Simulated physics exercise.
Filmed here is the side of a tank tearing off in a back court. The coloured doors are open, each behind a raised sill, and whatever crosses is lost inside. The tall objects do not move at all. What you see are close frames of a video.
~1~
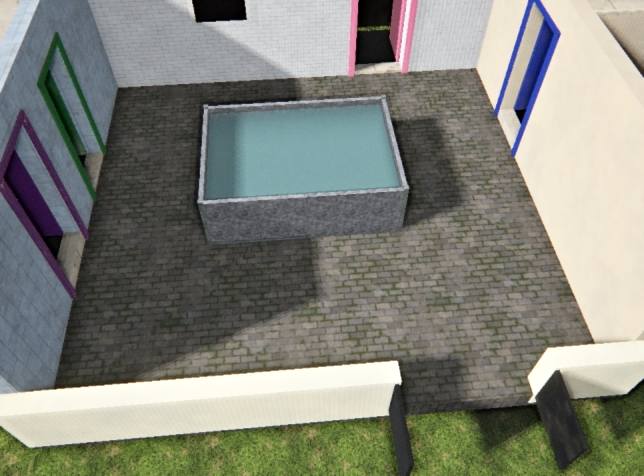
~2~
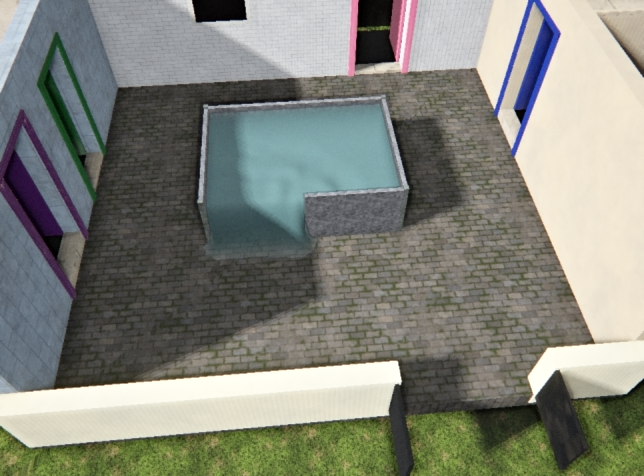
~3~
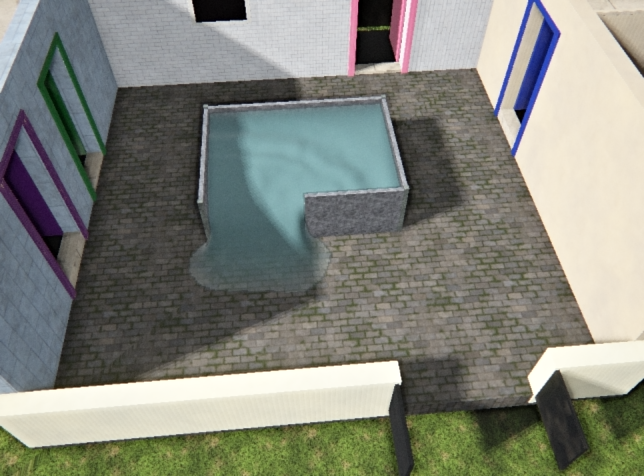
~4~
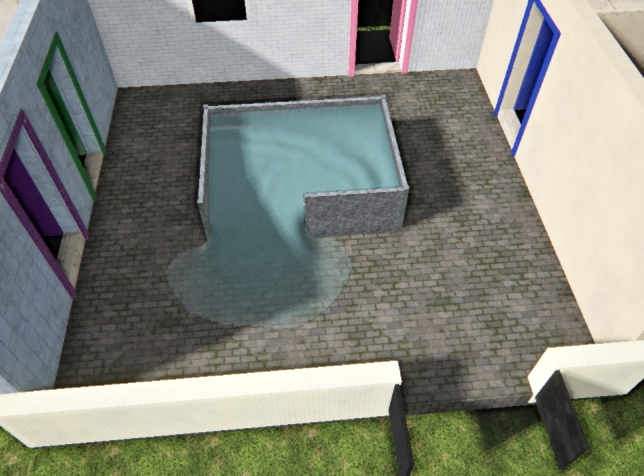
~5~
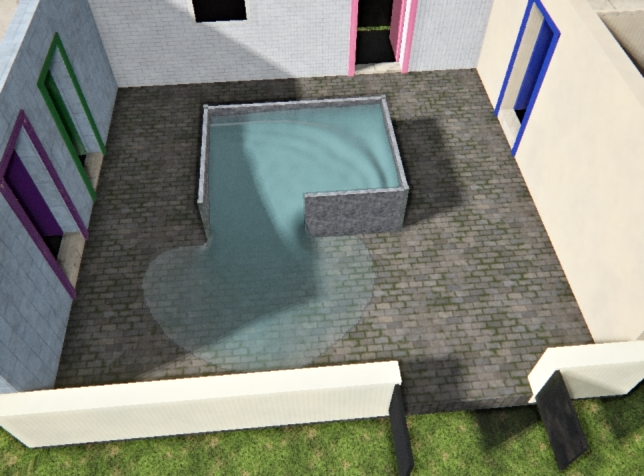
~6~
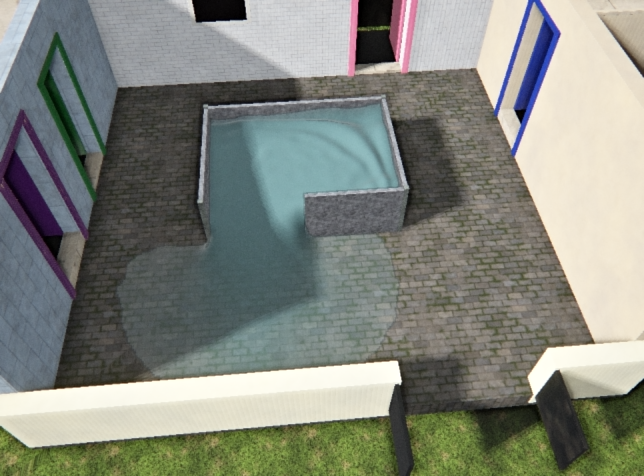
Water pours through a gap in the tank's front wall and spreads across the paved court.
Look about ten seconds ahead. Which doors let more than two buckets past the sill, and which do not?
At the end, pink door: Exceeds two buckets; green door: Within two buckets; purple door: Within two buckets; blue door: Within two buckets.
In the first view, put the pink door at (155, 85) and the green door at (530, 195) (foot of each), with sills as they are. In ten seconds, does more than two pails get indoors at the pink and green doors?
Here the pink door tops the limit while the green door stays within the limit.
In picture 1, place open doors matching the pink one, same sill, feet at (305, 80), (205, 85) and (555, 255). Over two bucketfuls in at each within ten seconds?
Taking the new doors in the order given: The first comes up short, the second tops it, the third tops it.
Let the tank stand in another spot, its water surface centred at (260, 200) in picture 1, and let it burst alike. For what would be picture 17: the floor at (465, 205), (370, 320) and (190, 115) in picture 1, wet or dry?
In the order asked: Not reached, reached by the flood, not reached.
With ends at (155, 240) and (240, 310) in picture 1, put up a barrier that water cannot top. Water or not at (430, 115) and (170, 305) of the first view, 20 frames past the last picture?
Result, in order: Bone-dry / swamped.
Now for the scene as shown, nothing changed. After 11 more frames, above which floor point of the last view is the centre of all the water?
Somewhere around (270, 253) in the last view.
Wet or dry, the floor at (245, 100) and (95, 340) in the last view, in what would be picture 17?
One after the other: Clear, covered.
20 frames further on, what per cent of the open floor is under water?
I'd say close to 60 per cent.
A moment on, water covers 25 % of the floor; the pink door not reached, the green door not reached, the purple door not reached, the blue door not reached.
Next, water covers 30 % of the floor; the pink door not reached, the green door not reached, the purple door wet at the sill, nothing in, the blue door not reached.
Then, water covers 60 % of the floor; the pink door not reached, the green door wet at the sill, nothing in, the purple door wet at the sill, nothing in, the blue door not reached.
Later, water covers 95 % of the floor; the pink door wet at the sill, nothing in, the green door wet at the sill, nothing in, the purple door wet at the sill, nothing in, the blue door wet at the sill, nothing in.
In the end, water covers 100 % of the floor; the pink door over two buckets in, the green door under two buckets in, the purple door wet at the sill, nothing in, the blue door wet at the sill, nothing in.
